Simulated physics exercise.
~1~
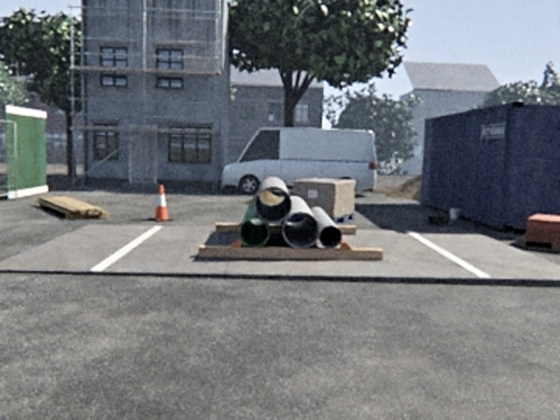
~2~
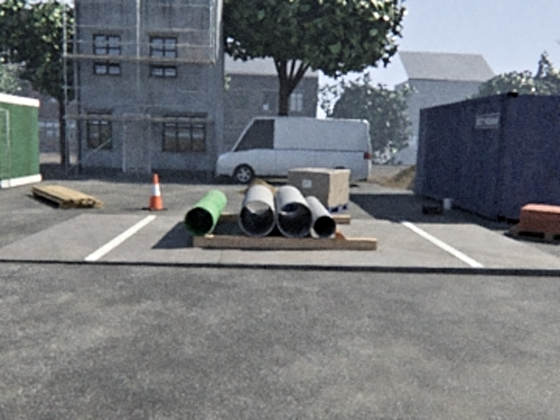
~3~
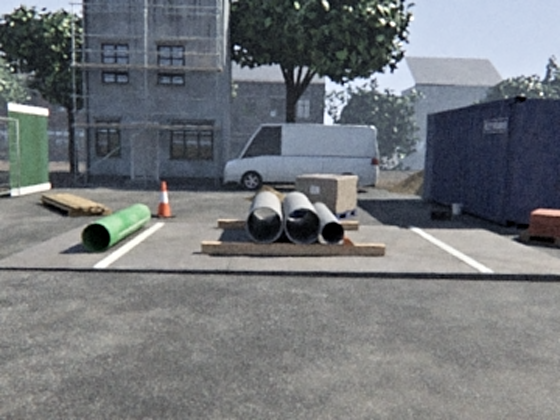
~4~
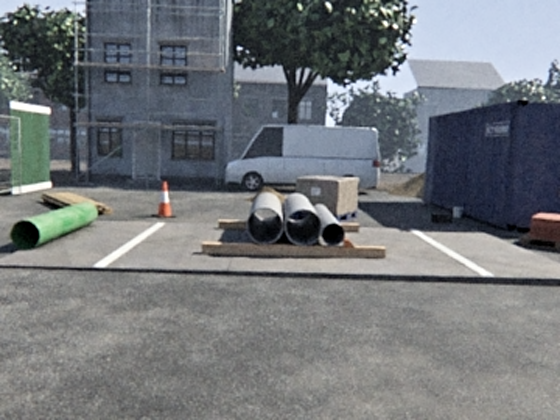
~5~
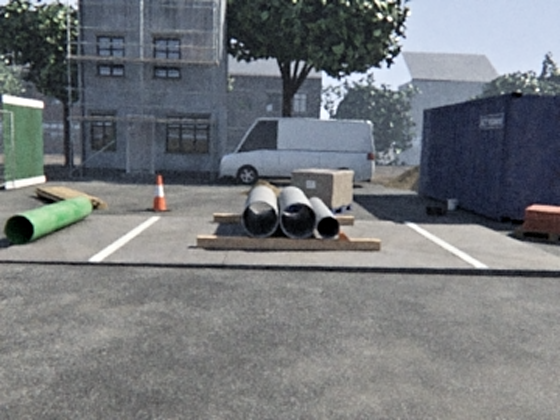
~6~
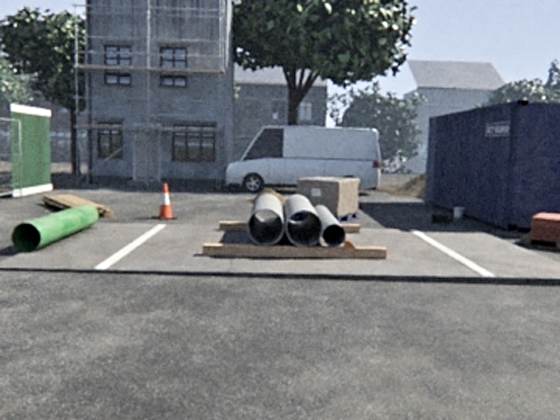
Green pipe rolling left off a small stack of pipes, crossing a white painted line and coming to rest beyond it.
